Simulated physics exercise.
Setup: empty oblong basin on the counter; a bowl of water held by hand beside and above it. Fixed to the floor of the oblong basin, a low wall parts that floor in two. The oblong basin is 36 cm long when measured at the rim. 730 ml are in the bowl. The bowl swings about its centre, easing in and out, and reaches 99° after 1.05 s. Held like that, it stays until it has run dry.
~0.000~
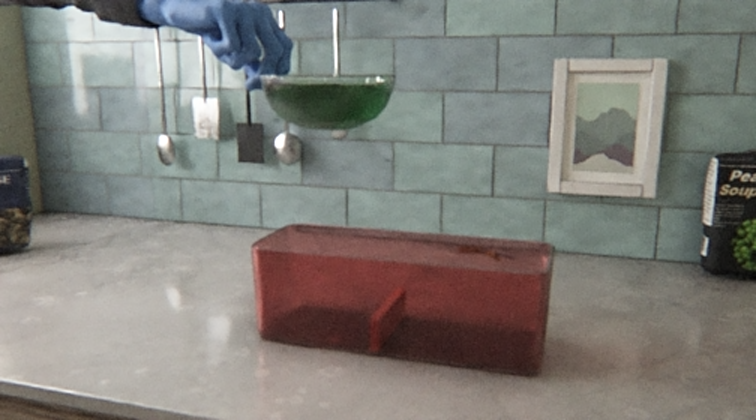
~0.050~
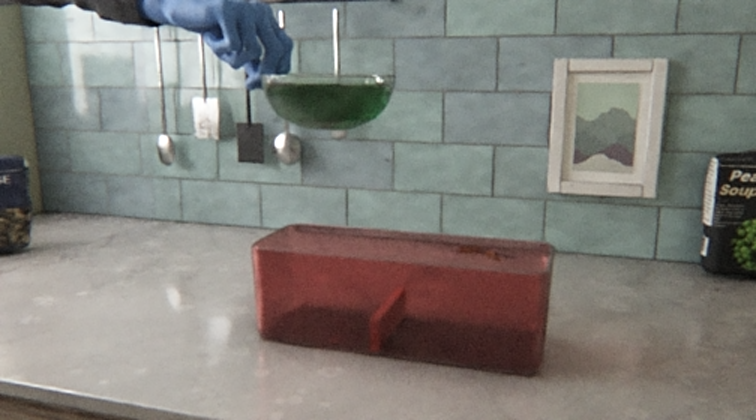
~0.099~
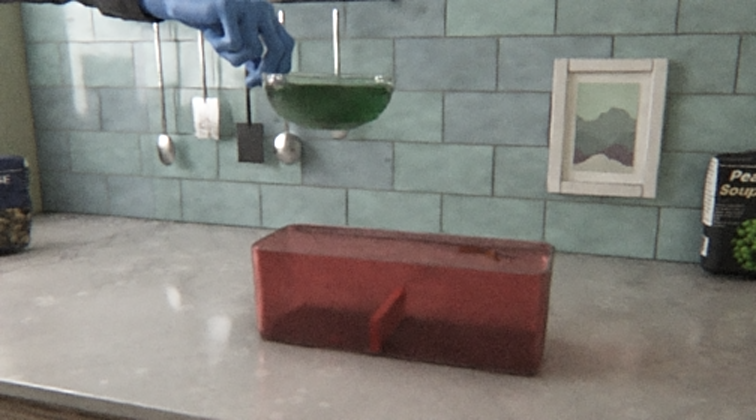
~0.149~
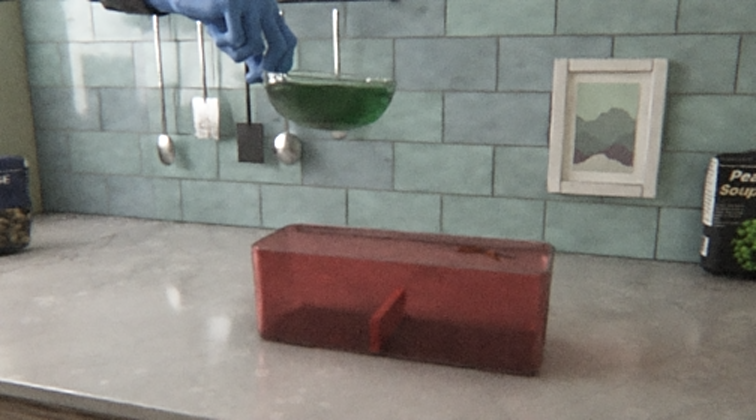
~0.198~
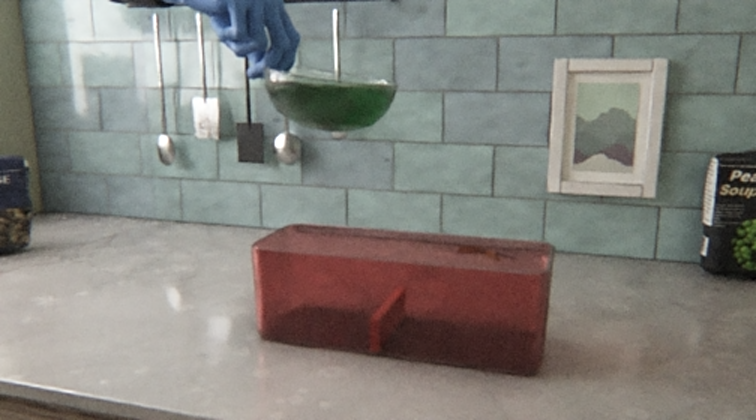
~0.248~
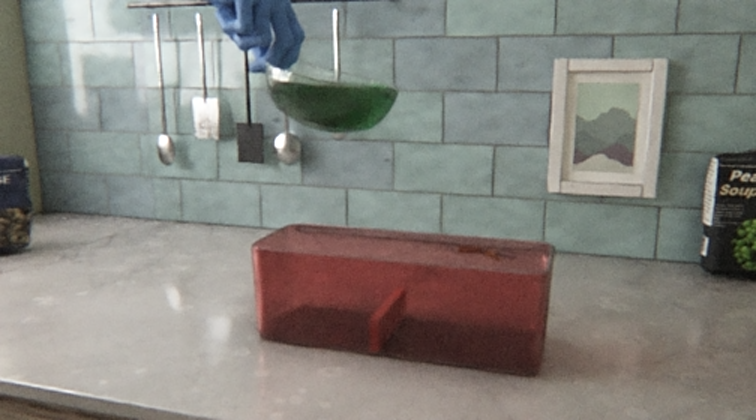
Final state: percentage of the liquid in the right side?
Approximately 86 %.
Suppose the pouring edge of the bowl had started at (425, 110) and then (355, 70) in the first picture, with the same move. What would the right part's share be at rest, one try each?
Some 95 and 70 per cent, in that order.
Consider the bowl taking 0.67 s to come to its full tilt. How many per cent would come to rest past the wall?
Then it comes to around 80 per cent.
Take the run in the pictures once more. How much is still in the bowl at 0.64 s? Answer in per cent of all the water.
About 30 per cent.
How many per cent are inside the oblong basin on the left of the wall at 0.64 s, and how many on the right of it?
I'd say some 0 in a hundred on the left and 22 on the right.
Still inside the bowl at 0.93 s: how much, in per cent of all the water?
Close to 1 percent of the whole amount.
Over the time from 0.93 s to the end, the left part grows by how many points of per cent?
That is roughly 5 in a hundred of the whole.
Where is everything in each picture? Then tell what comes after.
It leans 0°; its right rim is at (391, 78); the water meets the walls at (273, 83) and (390, 84); the oblong basin's rim runs from (271, 236) to (551, 259); the wall's top is at (390, 303), in the first frame.
It leans 1°; its right rim is at (391, 78); the water meets the walls at (273, 83) and (390, 84), in the second frame.
It leans 2°; its right rim is at (392, 80); the water meets the walls at (274, 82) and (391, 86), in the third frame.
It leans 5°; its right rim is at (393, 84); the water meets the walls at (275, 82) and (391, 87), in the fourth frame.
It leans 8°; its right rim is at (394, 88); the water meets the walls at (277, 81) and (393, 88), in the fifth frame.
It leans 13°; its right rim is at (394, 94); the water meets the walls at (279, 81) and (395, 89), in the sixth frame.
Then, 0.64 s in, the tilt is 66° and 31 per cent is still to pour, 0 is left of the wall and 21 right of it.
Then, 0.93 s in, the tilt is 96° and 1 per cent is still to pour, 6 is left of the wall and 84 right of it.
Then, 1.22 s in, the tilt is 99° and 0 per cent is still to pour, 10 is left of the wall and 87 right of it.
Then, 1.55 s in, the tilt is 99° and 0 per cent is still to pour, 11 is left of the wall and 86 right of it.
Finally, 11 per cent lies left of the wall, 86 right of it and 3 outside.
